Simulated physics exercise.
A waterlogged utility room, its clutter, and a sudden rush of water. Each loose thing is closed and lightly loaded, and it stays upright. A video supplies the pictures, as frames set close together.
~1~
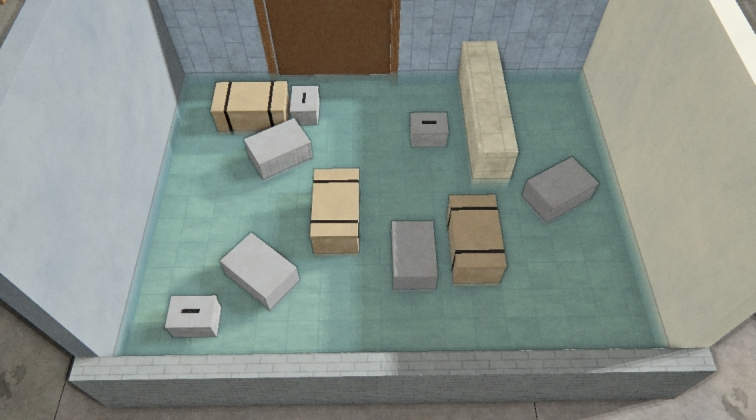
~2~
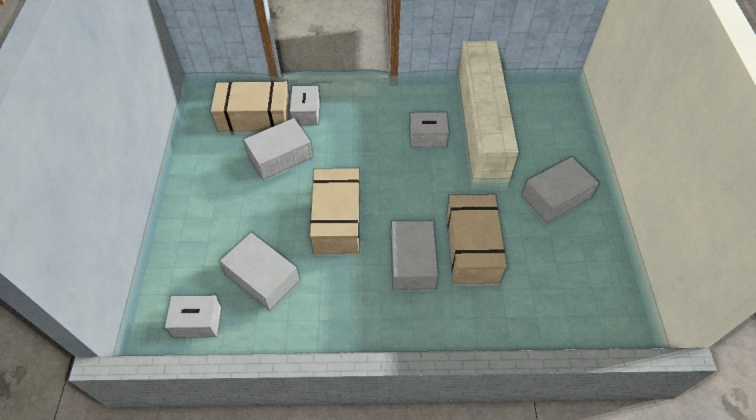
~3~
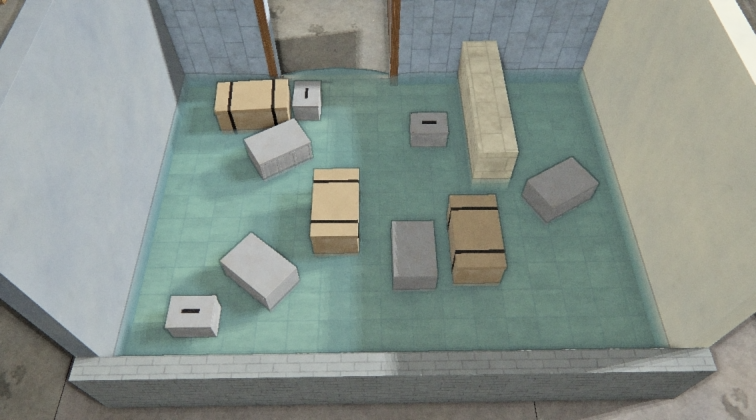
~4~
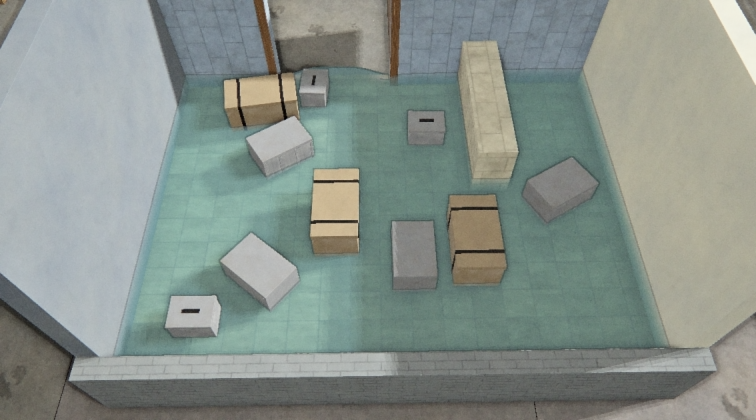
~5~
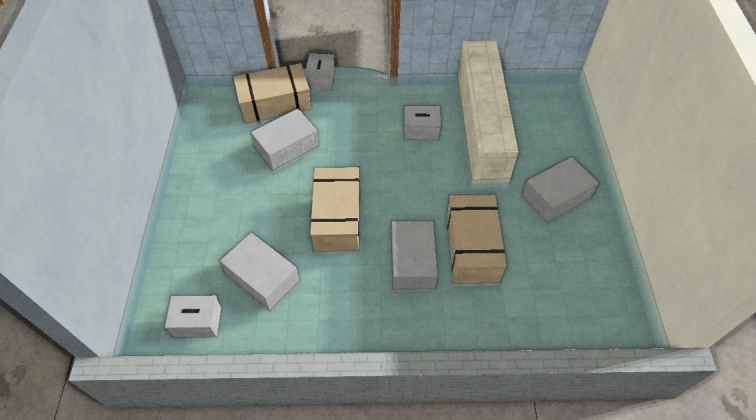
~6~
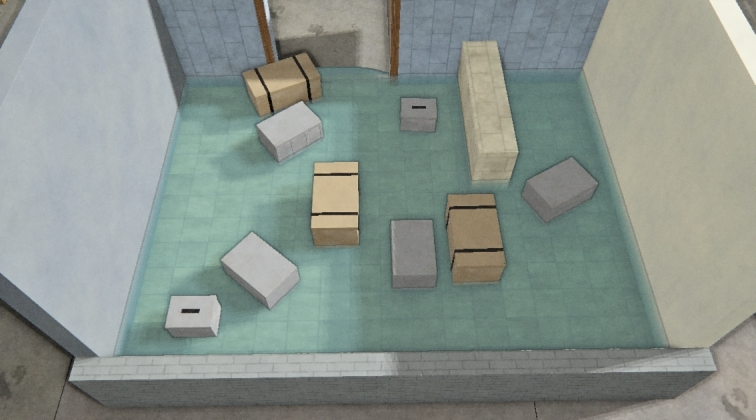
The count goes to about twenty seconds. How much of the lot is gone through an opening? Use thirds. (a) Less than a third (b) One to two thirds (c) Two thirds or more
Two thirds or more (c).
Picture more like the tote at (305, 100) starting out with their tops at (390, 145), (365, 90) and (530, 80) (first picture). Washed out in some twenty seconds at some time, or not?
Exits, exits, remains.
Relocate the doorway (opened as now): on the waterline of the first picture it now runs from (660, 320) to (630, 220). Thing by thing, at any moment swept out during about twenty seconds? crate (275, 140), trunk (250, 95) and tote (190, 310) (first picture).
Each object, in the order asked: Not flushed / not flushed / not flushed.
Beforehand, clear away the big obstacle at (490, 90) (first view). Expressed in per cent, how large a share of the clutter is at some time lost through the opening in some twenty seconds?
Share estimate: Around 70 %.
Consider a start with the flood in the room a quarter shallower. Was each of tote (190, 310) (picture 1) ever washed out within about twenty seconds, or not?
That object is never lost.
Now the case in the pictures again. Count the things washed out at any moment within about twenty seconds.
The total is 9.
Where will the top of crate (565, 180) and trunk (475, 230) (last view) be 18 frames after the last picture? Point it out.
Estimated: (408, 153); (381, 80).
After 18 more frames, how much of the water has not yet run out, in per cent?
Close to 64 per cent, I think.
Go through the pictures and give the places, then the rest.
The first frame shows a trunk at (249, 96), afloat; a crate at (277, 141) floats; 0 of 10 have shifted.
The second frame shows a trunk at (249, 96), afloat; a crate at (277, 141), afloat; 0 of 10 have shifted.
The third frame shows a trunk at (252, 95) floats, close to its start; a crate at (277, 141) floats; 1 of 10 have shifted.
The fourth frame shows a trunk at (260, 90), afloat, close to its start; a crate at (279, 138), afloat, close to its start; 4 of 10 have shifted.
The fifth frame shows a trunk at (271, 83) floats, a stride from its start; a crate at (284, 131) floats, close to its start; 4 of 10 have shifted.
The sixth frame shows a trunk at (281, 74) floats, a stride from its start; a crate at (289, 123), afloat, close to its start; 5 of 10 have shifted.
A moment on, 2 of 10 are out; 8 afloat.
Next, 5 of 10 are out; 5 afloat.
Later, 8 of 10 are out; 2 afloat.
In the end, 9 of 10 are out; 1 afloat.
